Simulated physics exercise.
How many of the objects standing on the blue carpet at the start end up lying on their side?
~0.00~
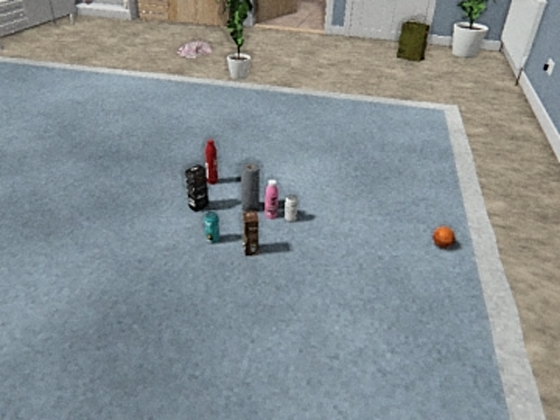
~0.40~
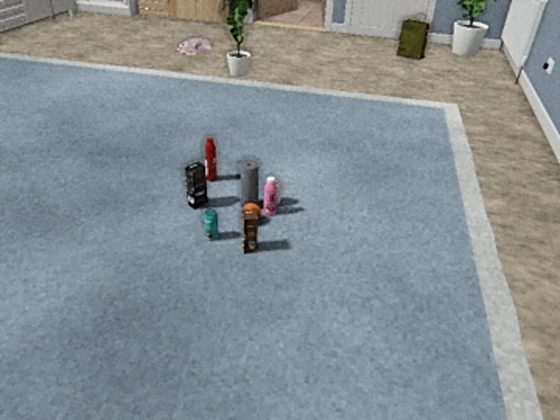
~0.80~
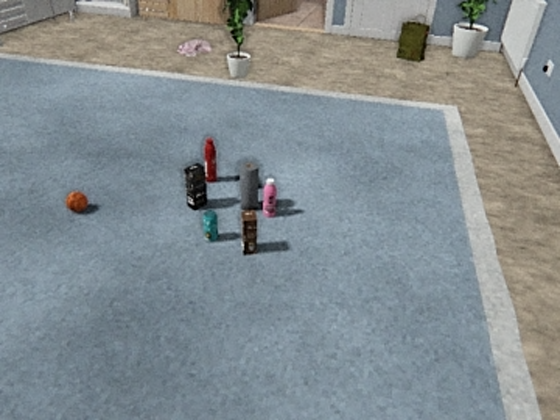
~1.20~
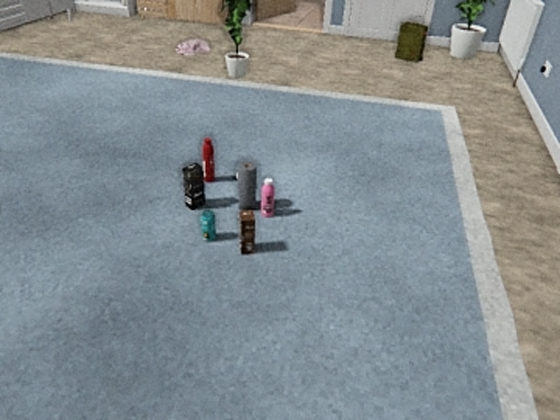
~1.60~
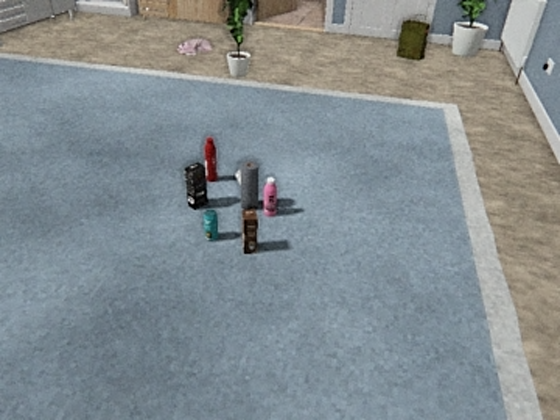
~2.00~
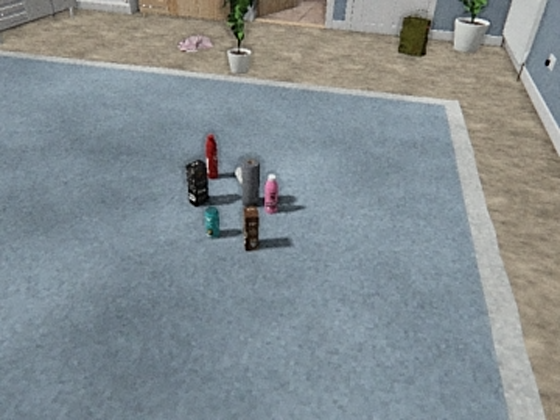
One of them does. The white can ends up on its side, while the bottles, cartons, grey roll and turquoise can stay standing.
